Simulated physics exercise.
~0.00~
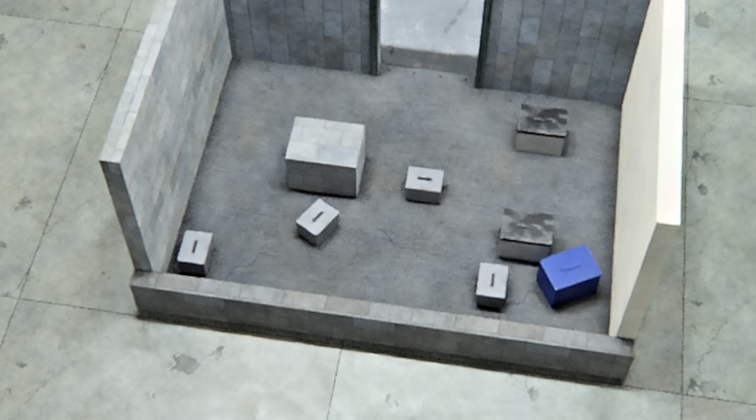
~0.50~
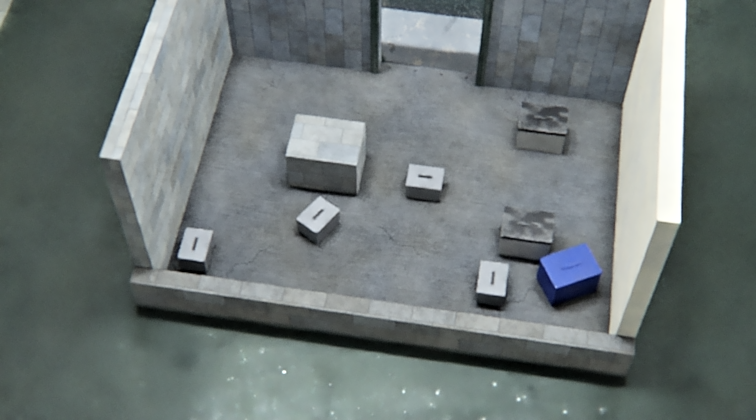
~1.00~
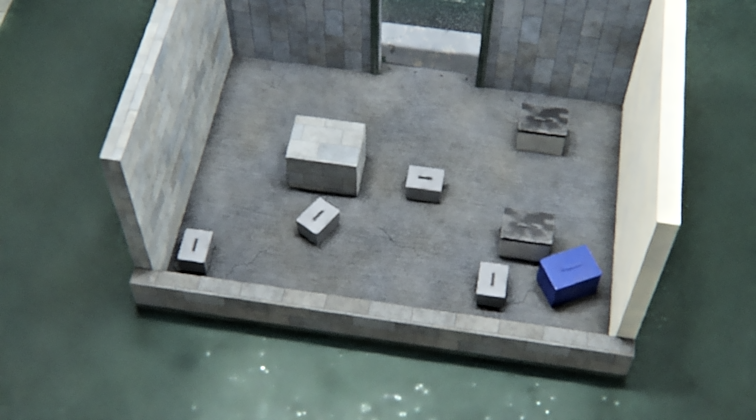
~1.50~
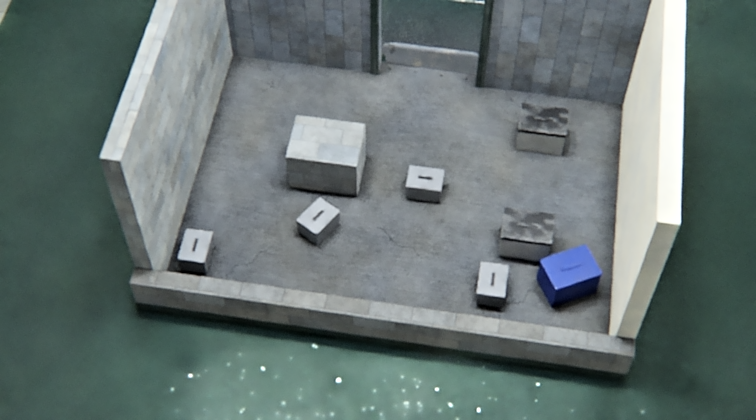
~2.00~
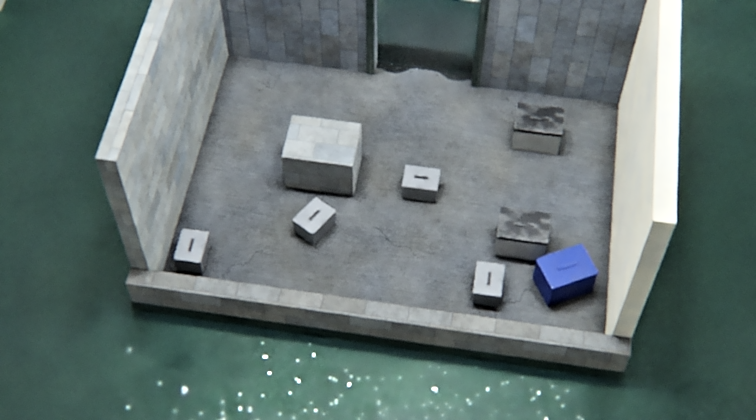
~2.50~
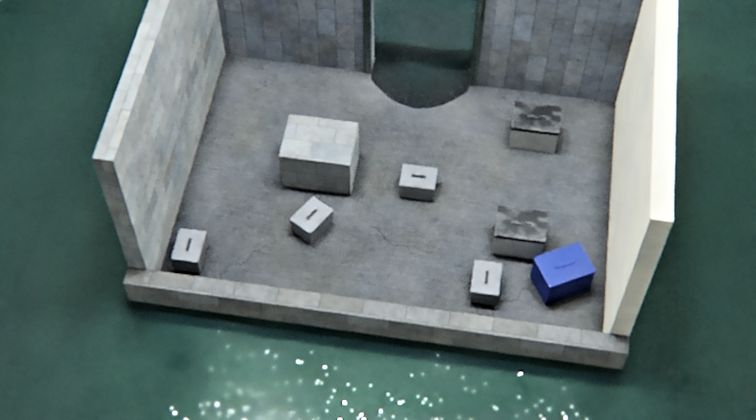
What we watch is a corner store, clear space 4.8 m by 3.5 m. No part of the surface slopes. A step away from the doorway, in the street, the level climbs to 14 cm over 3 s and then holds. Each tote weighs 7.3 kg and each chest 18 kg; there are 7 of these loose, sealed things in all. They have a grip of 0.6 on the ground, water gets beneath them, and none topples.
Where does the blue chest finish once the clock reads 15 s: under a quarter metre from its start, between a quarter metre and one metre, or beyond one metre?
It finishes between the two marks.
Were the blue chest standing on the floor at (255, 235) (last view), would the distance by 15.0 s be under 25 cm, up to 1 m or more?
Answer: It scarcely moves.
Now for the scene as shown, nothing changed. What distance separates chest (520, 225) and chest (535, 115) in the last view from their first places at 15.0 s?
They sit 10 cm and 0 cm away, in the order given.
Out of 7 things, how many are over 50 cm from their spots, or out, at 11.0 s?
1.
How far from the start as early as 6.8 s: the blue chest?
It has shifted about 0 cm.
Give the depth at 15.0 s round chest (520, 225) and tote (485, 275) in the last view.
First roughly 8 cm, second roughly 9 cm.
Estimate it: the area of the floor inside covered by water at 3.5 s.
Flooded: Near 2.0 m2.
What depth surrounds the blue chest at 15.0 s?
Around 8 cm.
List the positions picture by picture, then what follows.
The first frame shows the blue chest at (571, 267), on the bottom; 0.0 m2 under water; 0 of 7 have shifted.
The second frame shows the blue chest at (571, 265), on the bottom; 0.0 m2 under water; 0 of 7 have shifted.
The third frame shows the blue chest at (571, 267) rests on the ground; 0.0 m2 under water; 0 of 7 have shifted.
The fourth frame shows the blue chest at (571, 267), on the bottom; water covers 0.0 m2; 0 of 7 have shifted.
The fifth frame shows the blue chest at (567, 266), on the bottom; water covers 0.0 m2; 0 of 7 have shifted.
The sixth frame shows the blue chest at (565, 264) rests on the ground; water covers 0.4 m2; 0 of 7 have shifted.
After 3.5 s the blue chest is near (565, 264), 0.0 m from its start, aground; 0 afloat.
After 6.8 s the blue chest is near (565, 264), 0.0 m from its start, aground; 0 afloat.
After 11.0 s the blue chest is near (565, 264), 0.0 m from its start, aground; 3 afloat.
After 15.0 s the blue chest is near (578, 224), 0.6 m from its start, aground; 3 afloat.
